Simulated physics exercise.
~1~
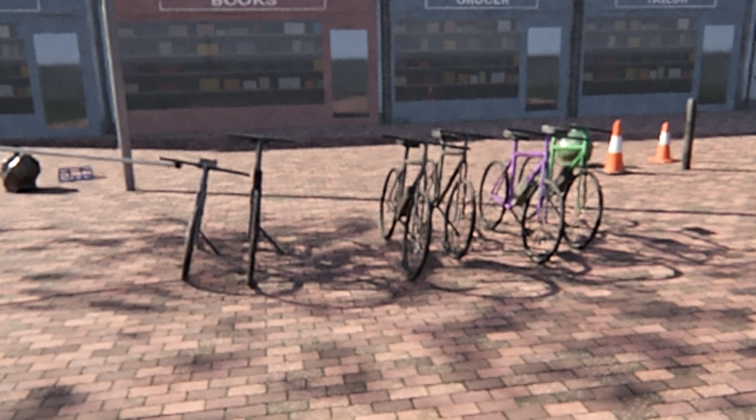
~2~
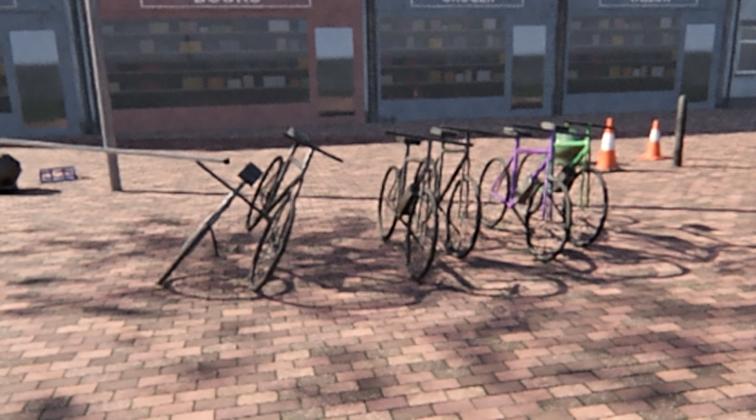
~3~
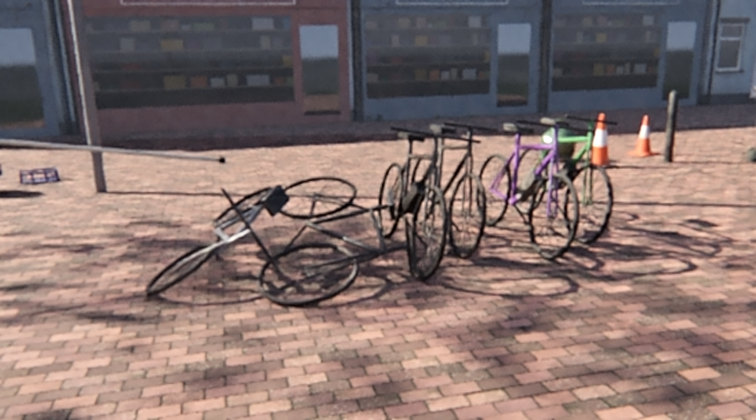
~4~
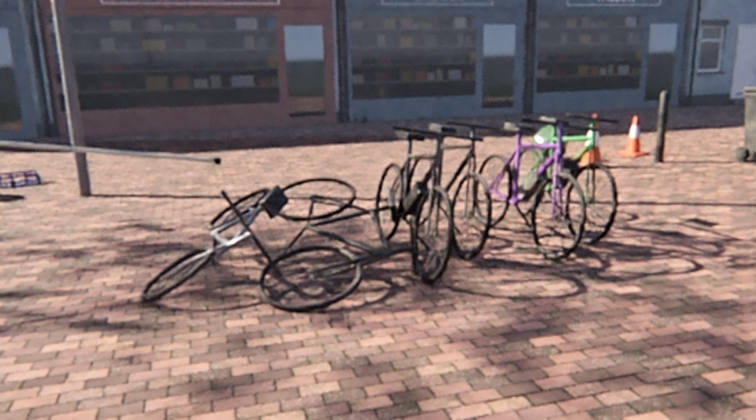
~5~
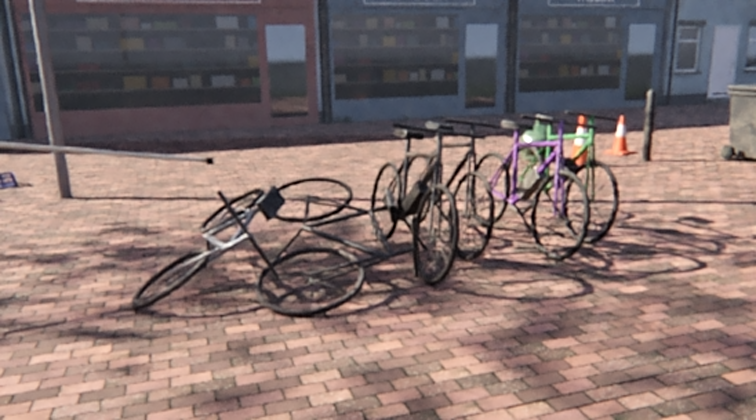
Two dark bicycles at the left end of a row toppled over on a brick square, beside a long thin pole, and ended up lying in a tangle, while the other four, including a purple one and a green one, stayed standing.
